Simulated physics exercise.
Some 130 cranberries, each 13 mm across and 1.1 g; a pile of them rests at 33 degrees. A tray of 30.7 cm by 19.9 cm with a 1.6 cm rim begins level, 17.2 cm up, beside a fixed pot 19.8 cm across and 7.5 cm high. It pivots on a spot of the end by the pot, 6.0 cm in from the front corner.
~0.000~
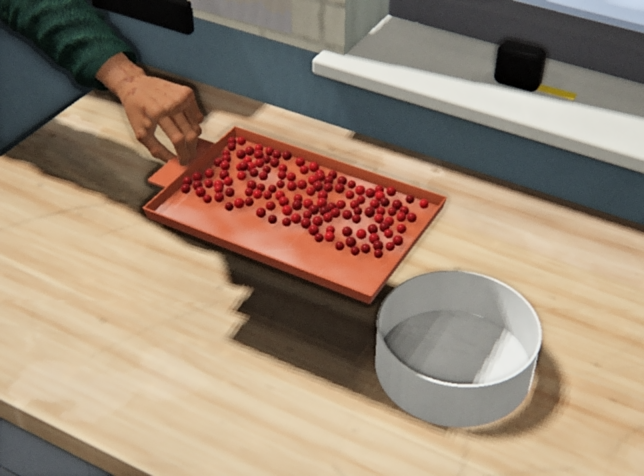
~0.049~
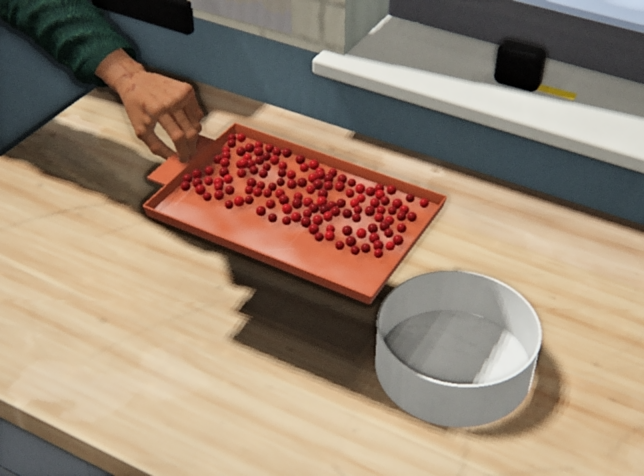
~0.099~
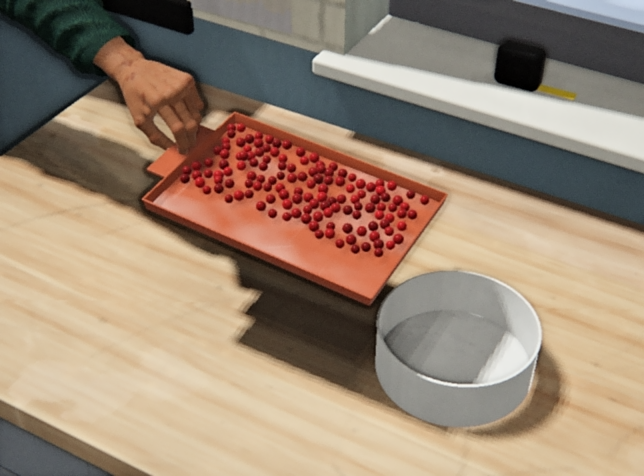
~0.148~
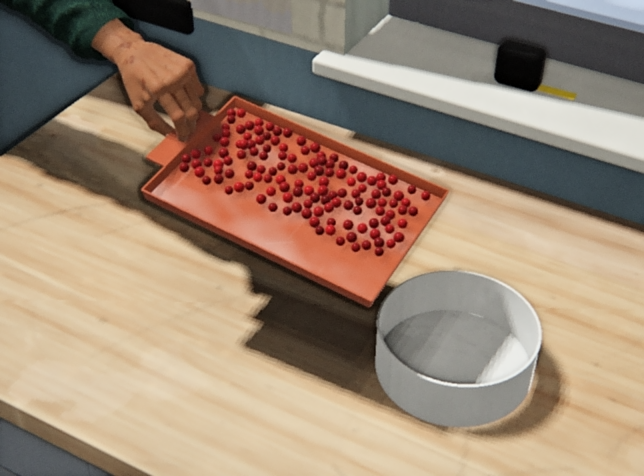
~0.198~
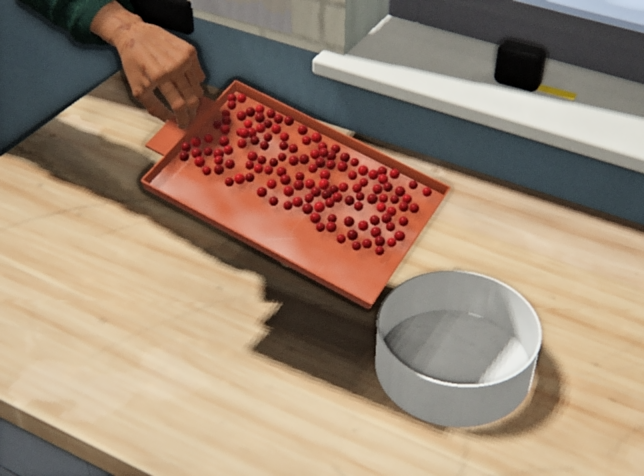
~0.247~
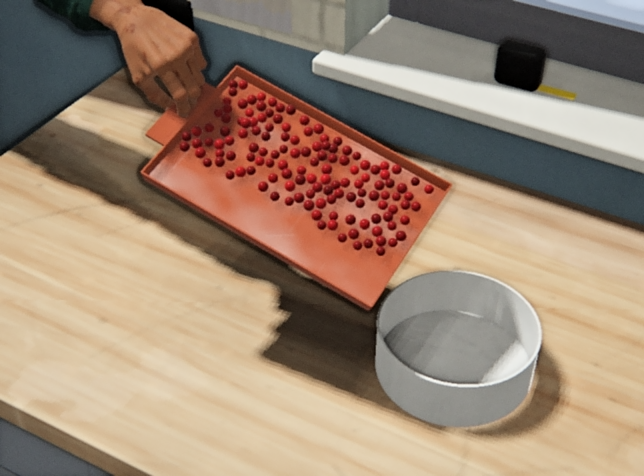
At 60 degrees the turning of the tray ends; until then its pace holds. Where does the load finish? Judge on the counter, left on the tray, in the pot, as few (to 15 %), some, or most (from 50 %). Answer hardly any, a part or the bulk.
Counter a part, tray the bulk, pot hardly any.
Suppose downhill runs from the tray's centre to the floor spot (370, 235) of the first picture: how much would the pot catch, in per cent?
About 25 per cent.
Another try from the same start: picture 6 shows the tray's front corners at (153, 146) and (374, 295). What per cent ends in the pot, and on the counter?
Pot 25, counter 5.
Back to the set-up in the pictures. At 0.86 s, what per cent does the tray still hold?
Roughly 65 per cent.
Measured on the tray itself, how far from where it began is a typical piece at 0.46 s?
About 5 cm.
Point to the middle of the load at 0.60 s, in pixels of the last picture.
Around (350, 236).
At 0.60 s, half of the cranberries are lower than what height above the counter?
Some 22 cm.
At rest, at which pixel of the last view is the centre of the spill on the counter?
Near (399, 458).
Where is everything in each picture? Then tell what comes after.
Tray tilt 0 degrees, front corners at (147, 207) and (370, 293); middle of the pieces at (298, 199); pot at (459, 325), in the first frame.
Tray tilt 1 degrees, front corners at (146, 205) and (370, 294); middle of the pieces at (298, 197), in the second frame.
Tray tilt 4 degrees, front corners at (146, 199) and (370, 296), lowest corner right front; middle of the pieces at (298, 192), in the third frame.
Tray tilt 9 degrees, front corners at (145, 189) and (371, 298), lowest corner right front; middle of the pieces at (299, 184), in the fourth frame.
Tray tilt 14 degrees, front corners at (145, 180) and (371, 301), lowest corner right front; middle of the pieces at (300, 177), in the fifth frame.
Tray tilt 19 degrees, front corners at (145, 172) and (371, 303), lowest corner right front; middle of the pieces at (302, 171); pot at (459, 325). Its pace works out near 100 degrees a second, in the sixth frame.
Then, at 0.46 s, tilt 41 degrees; the tray holds 100 %, the pot 0 %.
Then, at 0.60 s, tilt 55 degrees; the tray holds 100 %, the pot 0 %.
Then, at 0.86 s, tilt 60 degrees; the tray holds 65 %, the pot 0 %.
At rest (1.7 s), counter 35 %, tray 60 %, pot 5 %.
